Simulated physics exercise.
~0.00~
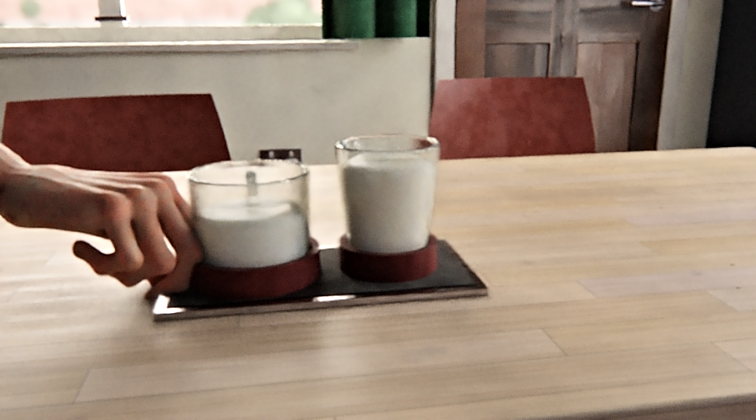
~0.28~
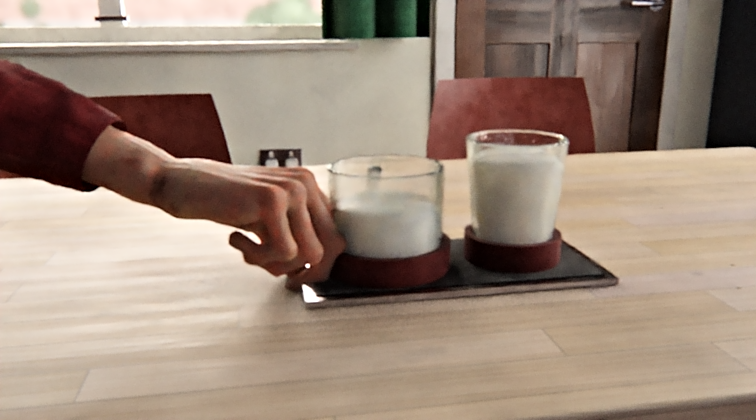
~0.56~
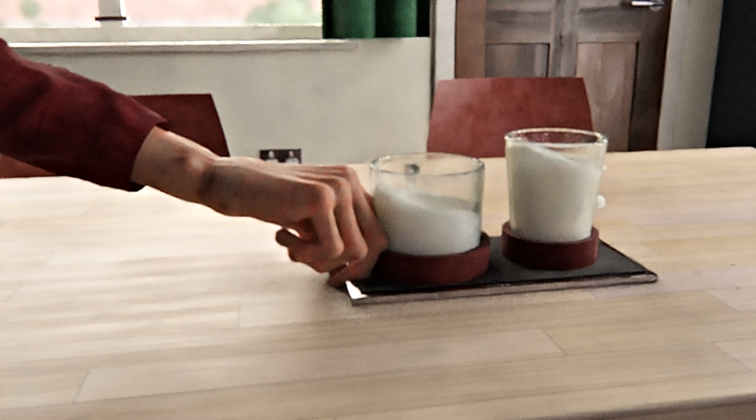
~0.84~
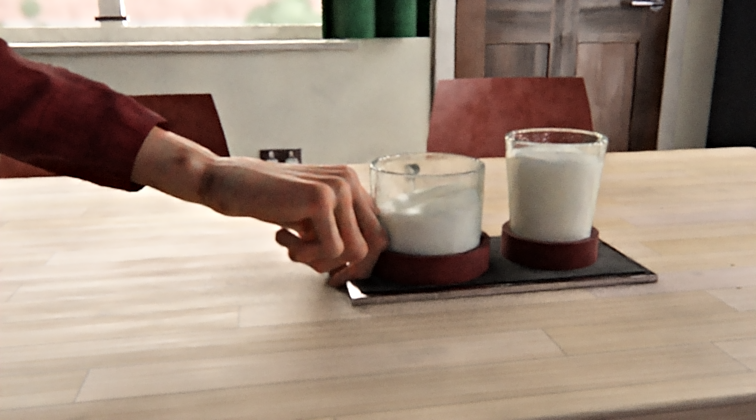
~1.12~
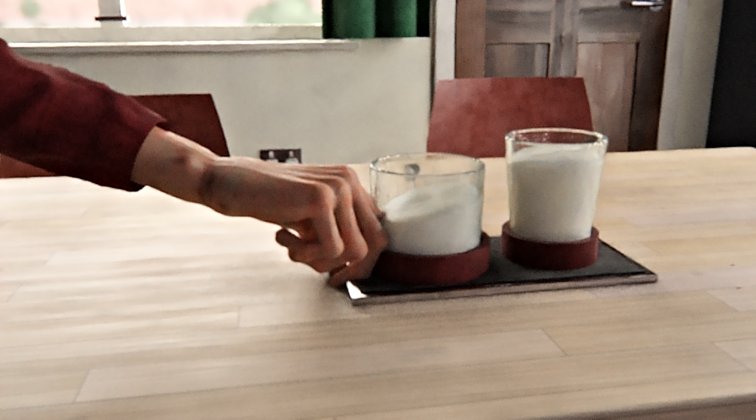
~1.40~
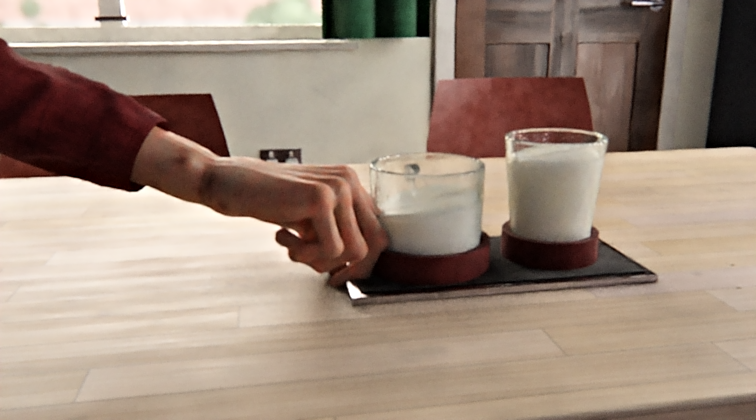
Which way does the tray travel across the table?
The tray moves to the right, with the hand at its left end.
